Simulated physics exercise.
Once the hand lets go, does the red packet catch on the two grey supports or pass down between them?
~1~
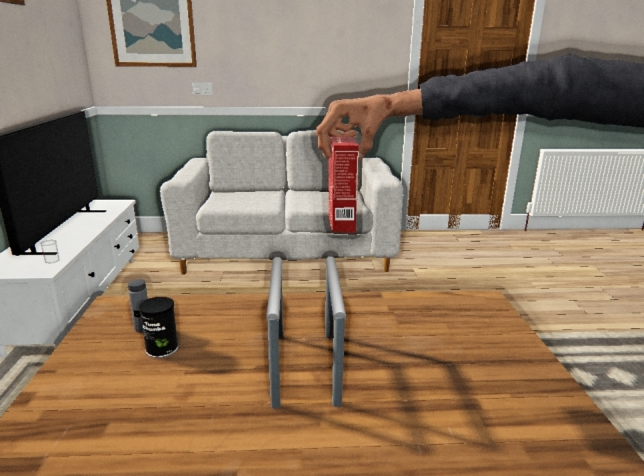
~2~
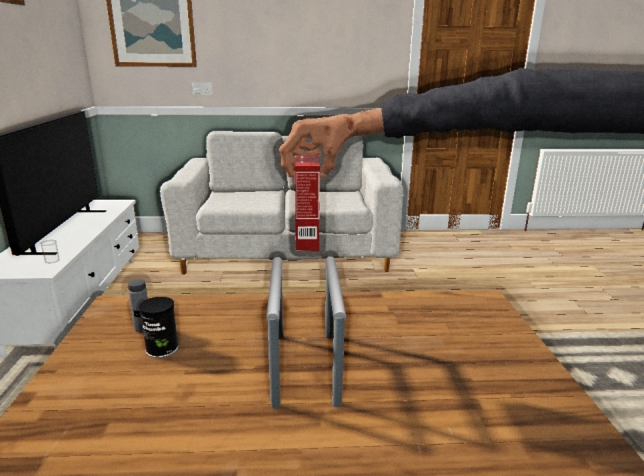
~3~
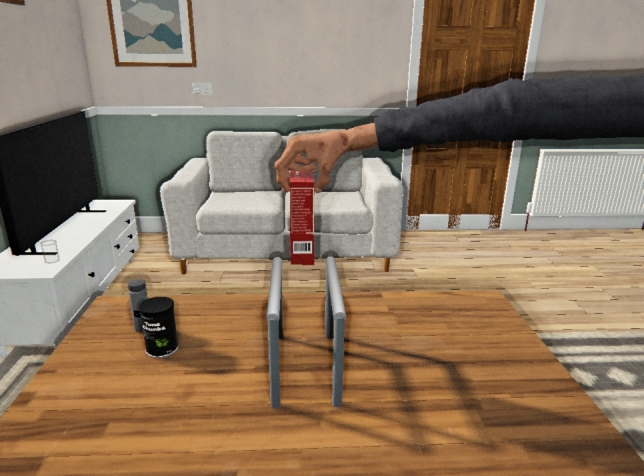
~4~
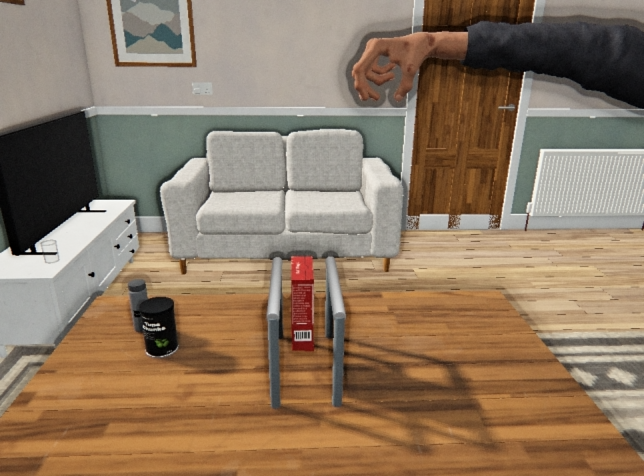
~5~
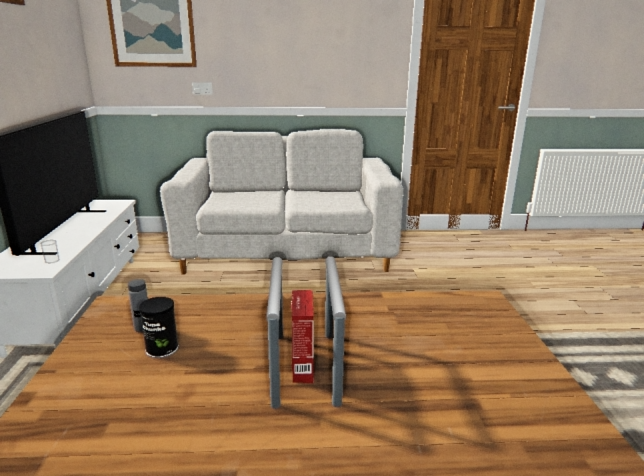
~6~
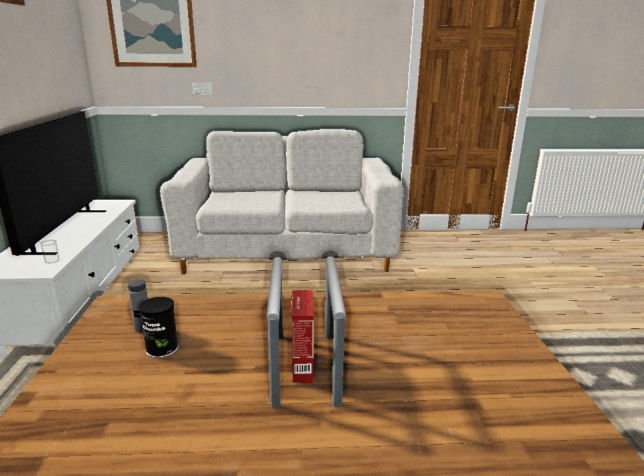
It passes down between the supports and ends up standing upright on the wooden table.
